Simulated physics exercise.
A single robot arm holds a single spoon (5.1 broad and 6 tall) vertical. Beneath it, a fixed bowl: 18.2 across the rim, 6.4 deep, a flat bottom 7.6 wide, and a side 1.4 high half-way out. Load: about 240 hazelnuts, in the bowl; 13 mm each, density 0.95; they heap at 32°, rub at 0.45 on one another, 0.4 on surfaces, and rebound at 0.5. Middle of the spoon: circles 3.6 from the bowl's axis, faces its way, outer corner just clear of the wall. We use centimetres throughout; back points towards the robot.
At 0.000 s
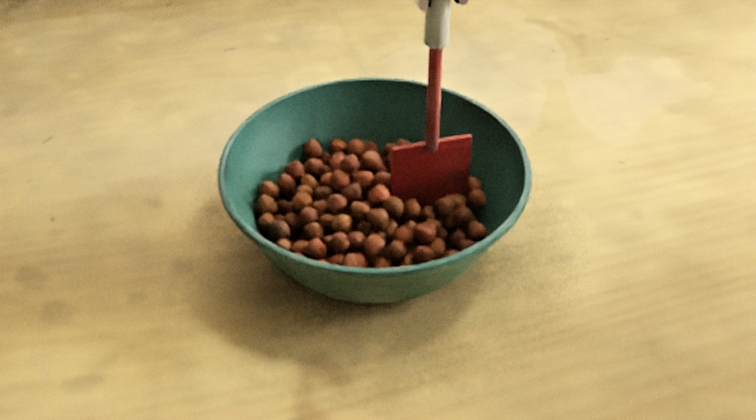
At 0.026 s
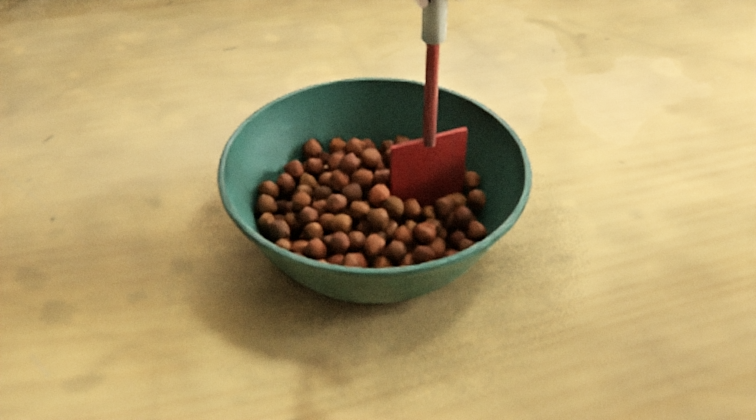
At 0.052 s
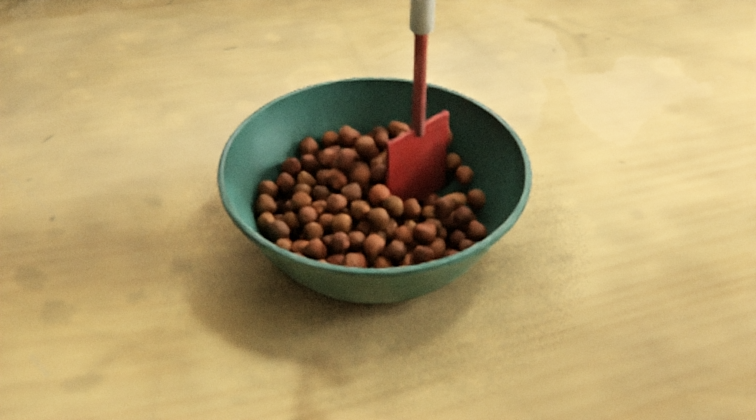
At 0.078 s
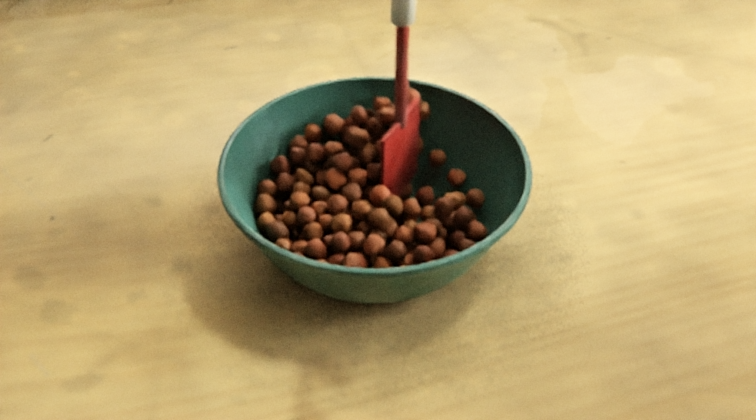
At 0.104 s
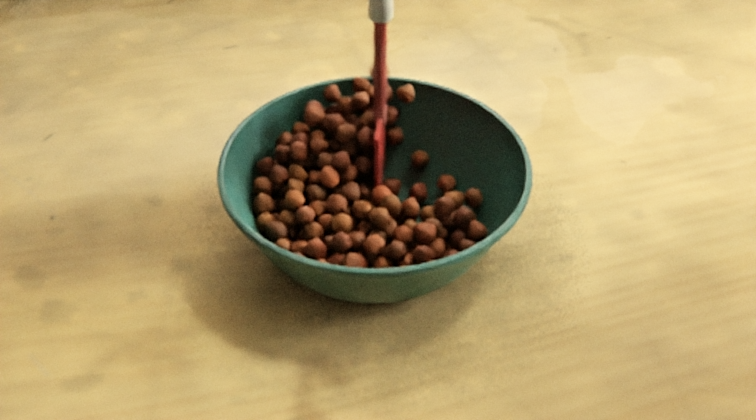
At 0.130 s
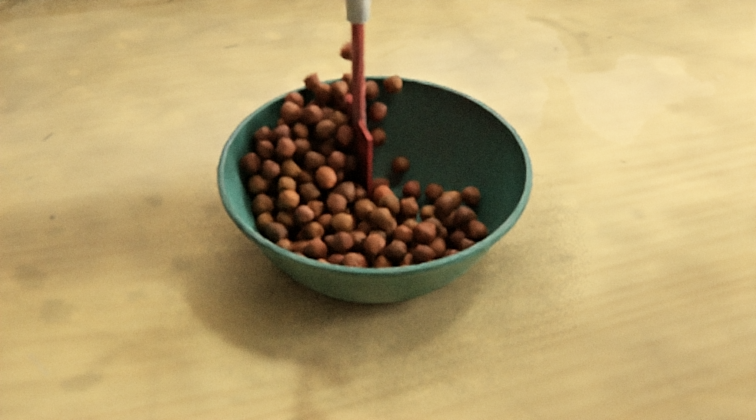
Red spatula sweeping leftward through round brown nuts in a teal bowl, turning edge-on and heaping them against the far left side.
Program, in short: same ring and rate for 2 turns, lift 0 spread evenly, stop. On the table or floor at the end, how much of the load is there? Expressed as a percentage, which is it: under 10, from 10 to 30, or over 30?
The percentage is over 30.
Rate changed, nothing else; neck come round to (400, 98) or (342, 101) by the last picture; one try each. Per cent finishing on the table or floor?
It comes to close to 15 per cent and close to 45 per cent.
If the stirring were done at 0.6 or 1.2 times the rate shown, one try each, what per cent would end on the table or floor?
About 15 and 50 per cent.
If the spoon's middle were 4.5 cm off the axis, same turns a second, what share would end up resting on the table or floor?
It would be near 45 per cent.
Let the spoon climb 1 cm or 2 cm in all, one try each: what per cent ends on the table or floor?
Some 40 and 30 per cent.
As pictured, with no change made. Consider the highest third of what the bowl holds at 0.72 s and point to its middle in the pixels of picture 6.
Near (322, 243).
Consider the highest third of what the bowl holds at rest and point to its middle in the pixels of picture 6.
The centre sits around (423, 165) in the last picture.
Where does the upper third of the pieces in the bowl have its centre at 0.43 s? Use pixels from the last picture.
Upper-third centre: Approx. (476, 164) px.
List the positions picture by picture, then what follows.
In the first picture, spoon neck at (433, 122), 0° round; upper third of the load around (366, 199), from x 265 to 475, top at y 150; 243 in the bowl.
In the second picture, spoon neck at (430, 117), 7° round; upper third of the load around (366, 196), from x 265 to 475, top at y 145.
In the third picture, spoon neck at (419, 107), 26° round; upper third of the load around (364, 181), from x 265 to 475, top at y 130.
In the fourth picture, spoon neck at (401, 99), 48° round; upper third of the load around (357, 169), from x 265 to 475, top at y 100.
In the fifth picture, spoon neck at (380, 95), 70° round; upper third of the load around (341, 161), from x 260 to 475, top at y 70.
In the sixth picture, spoon neck at (358, 96), 91° round; upper third of the load around (320, 160), from x 250 to 475, top at y 50; 242 in the bowl, 1 in flight or on the tool.
By 0.43 s, 336° round, highest piece 10 above the table; 198 in the bowl, 33 on the table or floor, 12 in flight or on the tool.
By 0.72 s, 221° round, highest piece 8 above the table; 163 in the bowl, 69 on the table or floor, 11 in flight or on the tool.
By 1.07 s, 0° round, highest piece 6 above the table; 148 in the bowl, 95 on the table or floor.
By 1.77 s, 0° round, highest piece 6 above the table; 148 in the bowl, 95 on the table or floor.
Final count, 148 in the bowl, 95 on the table or floor. That is 39 % on the table or floor.
